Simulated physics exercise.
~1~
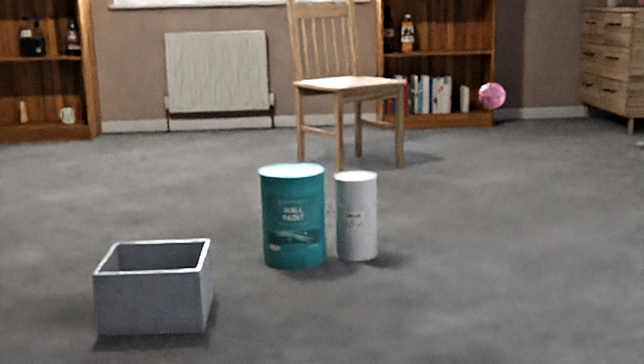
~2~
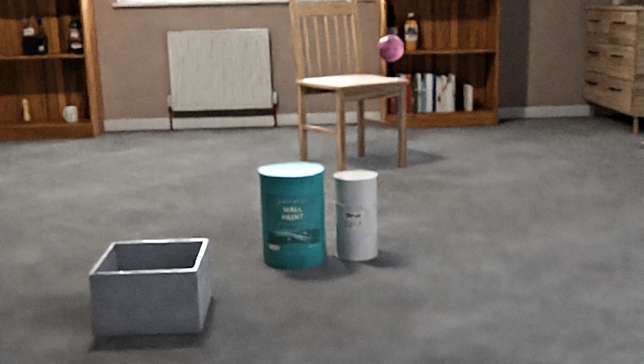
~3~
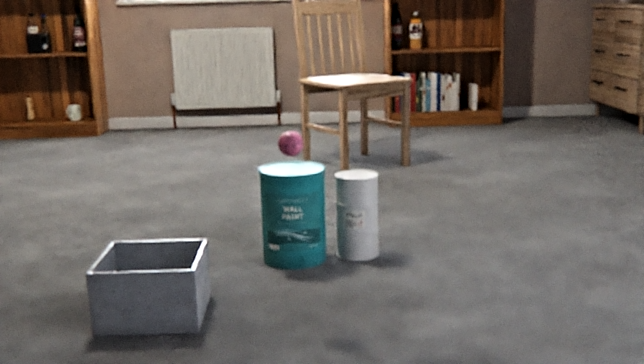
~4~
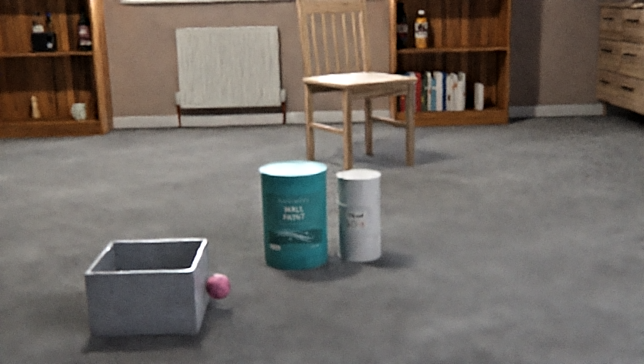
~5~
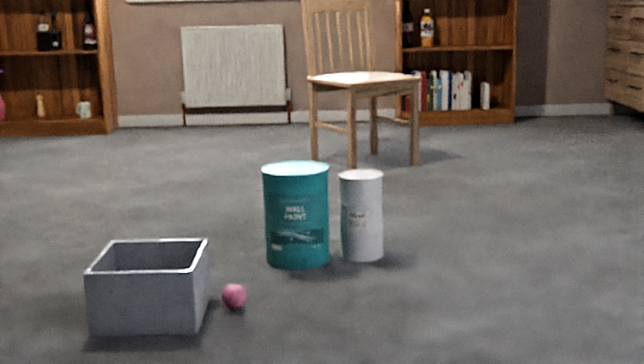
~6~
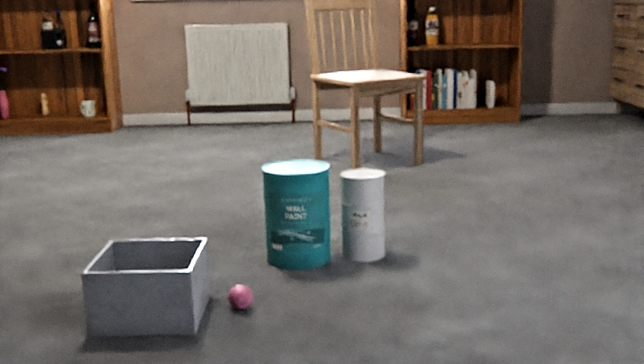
Pink ball flying left past a chair and over a turquoise pail, hitting an open grey box's side and settling outside it.
